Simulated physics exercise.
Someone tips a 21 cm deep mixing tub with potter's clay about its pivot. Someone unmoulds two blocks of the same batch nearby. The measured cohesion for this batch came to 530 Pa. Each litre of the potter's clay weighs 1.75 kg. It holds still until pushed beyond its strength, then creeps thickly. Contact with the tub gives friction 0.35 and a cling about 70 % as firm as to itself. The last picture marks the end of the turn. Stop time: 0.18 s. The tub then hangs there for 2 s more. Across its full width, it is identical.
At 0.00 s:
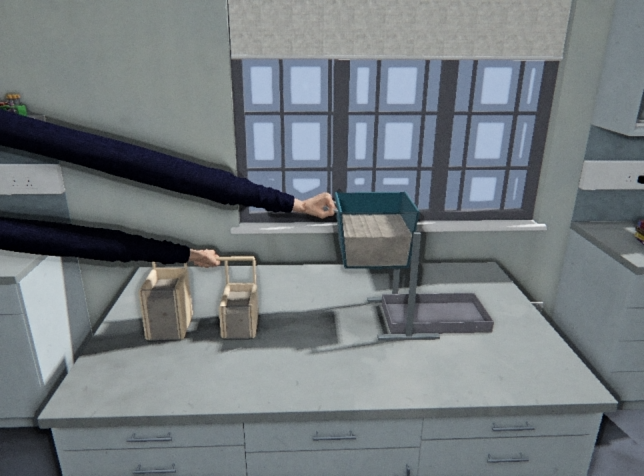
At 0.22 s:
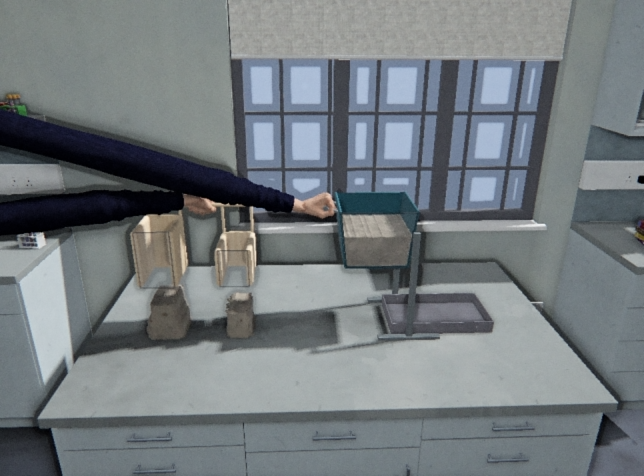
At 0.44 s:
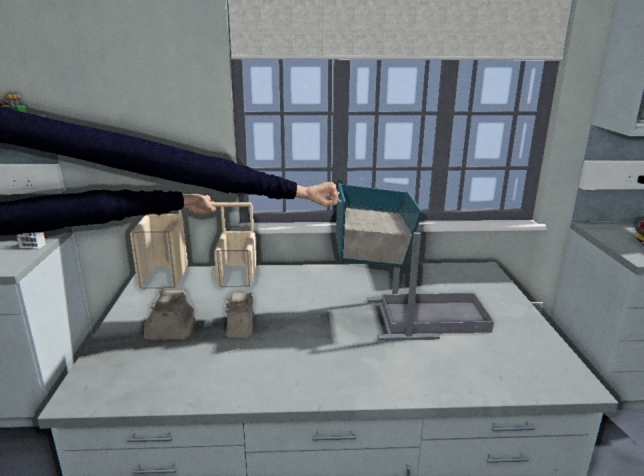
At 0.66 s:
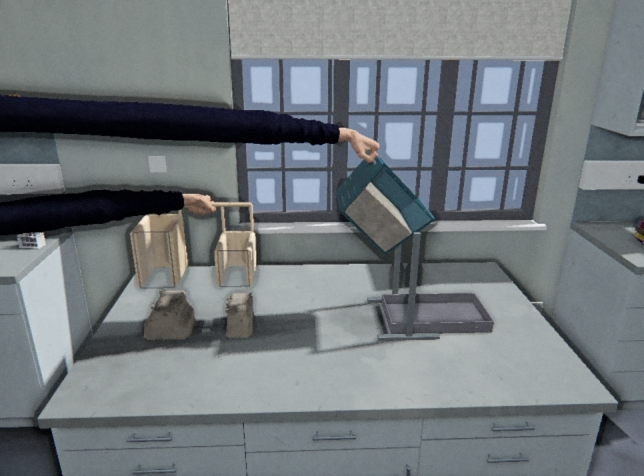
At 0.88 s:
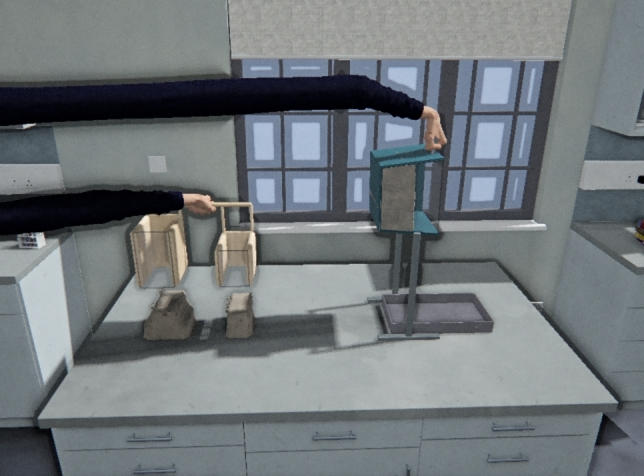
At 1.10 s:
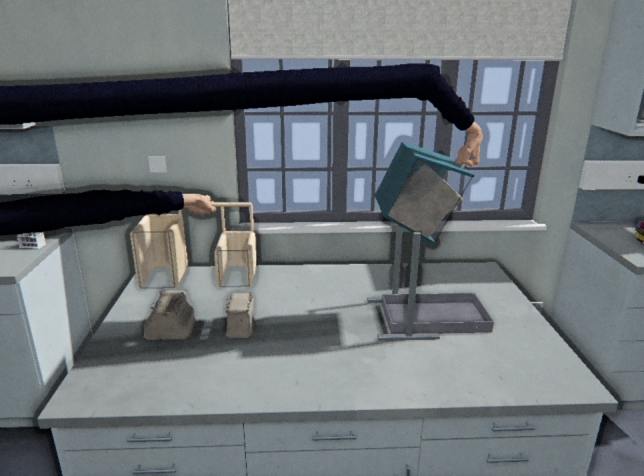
On a grey worktop by a window, a hand lifted two moulds off clay blocks and the left block slumped, while another hand turned a teal tub of clay rightward past upright.
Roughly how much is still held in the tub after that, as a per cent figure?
The amount still held in the tub is about 9 per cent.
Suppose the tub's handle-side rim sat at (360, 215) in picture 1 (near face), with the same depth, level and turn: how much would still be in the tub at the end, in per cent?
Near 8 per cent.
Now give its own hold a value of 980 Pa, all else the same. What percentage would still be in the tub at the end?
The share would be near 12 %.
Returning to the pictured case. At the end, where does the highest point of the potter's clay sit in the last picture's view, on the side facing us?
Around (394, 210).
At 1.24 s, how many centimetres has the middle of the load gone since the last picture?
It has moved around 15 centimetres.
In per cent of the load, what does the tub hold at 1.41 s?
Some 16 per cent.
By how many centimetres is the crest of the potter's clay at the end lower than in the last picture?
About 10 cm.
After 1.24 s, the tub is at 114 degrees and holds 35 %.
After 1.41 s, the tub is at 114 degrees and holds 16 %.
After 1.58 s, the tub is at 114 degrees and holds 9 %.
After 1.75 s, the tub is at 114 degrees and holds 9 %.
After 3.10 s, the tub is at 114 degrees and holds 9 %.
